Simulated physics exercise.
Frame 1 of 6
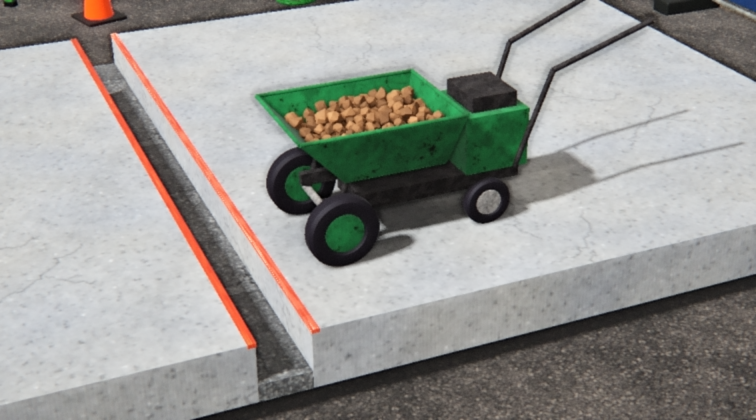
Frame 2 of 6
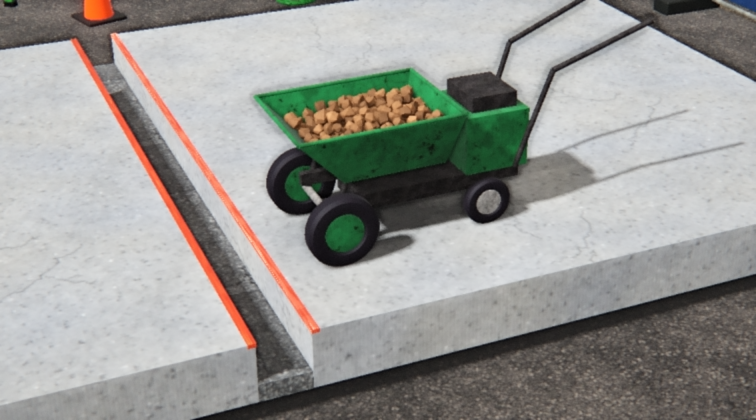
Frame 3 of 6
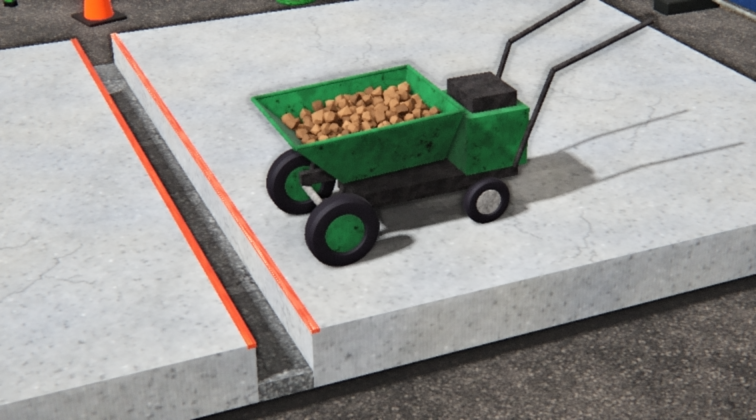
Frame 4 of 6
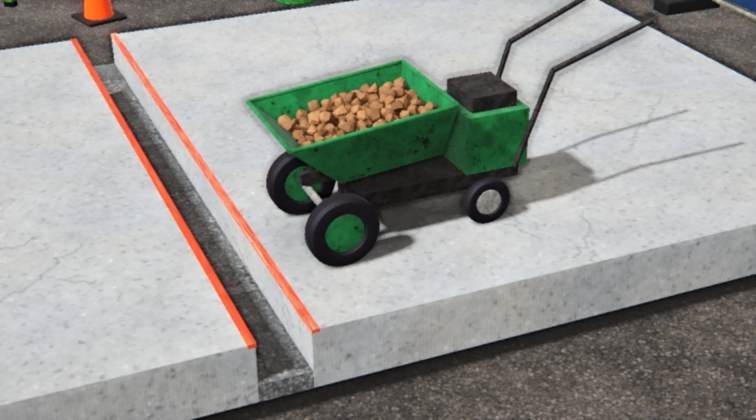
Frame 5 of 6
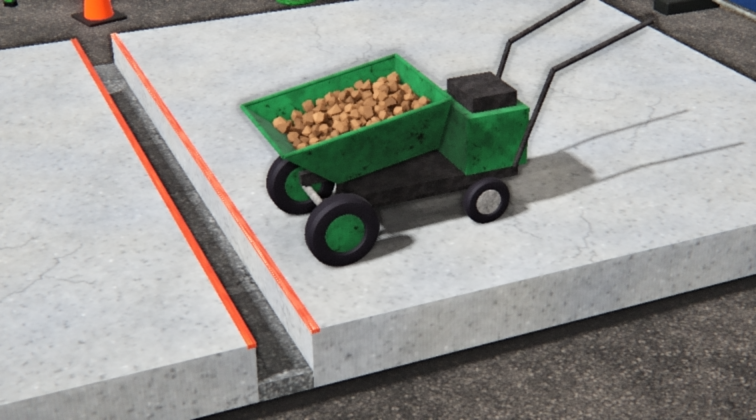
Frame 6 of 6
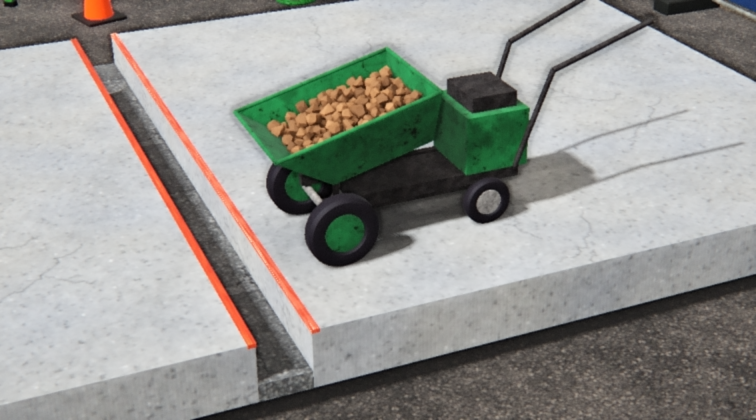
A green powered barrow's skip of brown clods tilts slightly leftward beside a narrow trench.
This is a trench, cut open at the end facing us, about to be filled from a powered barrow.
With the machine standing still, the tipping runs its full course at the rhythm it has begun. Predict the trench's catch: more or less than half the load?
The trench catches less than half of the load.
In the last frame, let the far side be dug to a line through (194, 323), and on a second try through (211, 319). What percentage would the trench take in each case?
I'd expect close to 80 in a hundred and then close to 50 in a hundred.
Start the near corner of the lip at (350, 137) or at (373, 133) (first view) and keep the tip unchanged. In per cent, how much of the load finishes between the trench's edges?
Estimates, in order: 90 % then 80 %.
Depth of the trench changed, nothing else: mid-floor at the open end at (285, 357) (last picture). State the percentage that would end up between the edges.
20 per cent, roughly.
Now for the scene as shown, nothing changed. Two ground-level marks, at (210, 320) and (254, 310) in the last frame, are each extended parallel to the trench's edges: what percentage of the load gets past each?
Estimate: 60 % and 80 %, respectively.
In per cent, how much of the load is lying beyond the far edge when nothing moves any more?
About 75 %.
Just after the last frame, skip tipped well over; every one in the skip.
A moment on, skip tipped steeply; roughly two thirds in the skip; just a few in or heaped over the trench; roughly a quarter beyond it; about a tenth falling.
Further on, skip tipped right over; about a tenth in the skip; about a tenth in or heaped over the trench; the larger part beyond it.
When it is over, skip tipped right over; roughly a quarter in or heaped over the trench; the larger part beyond it.
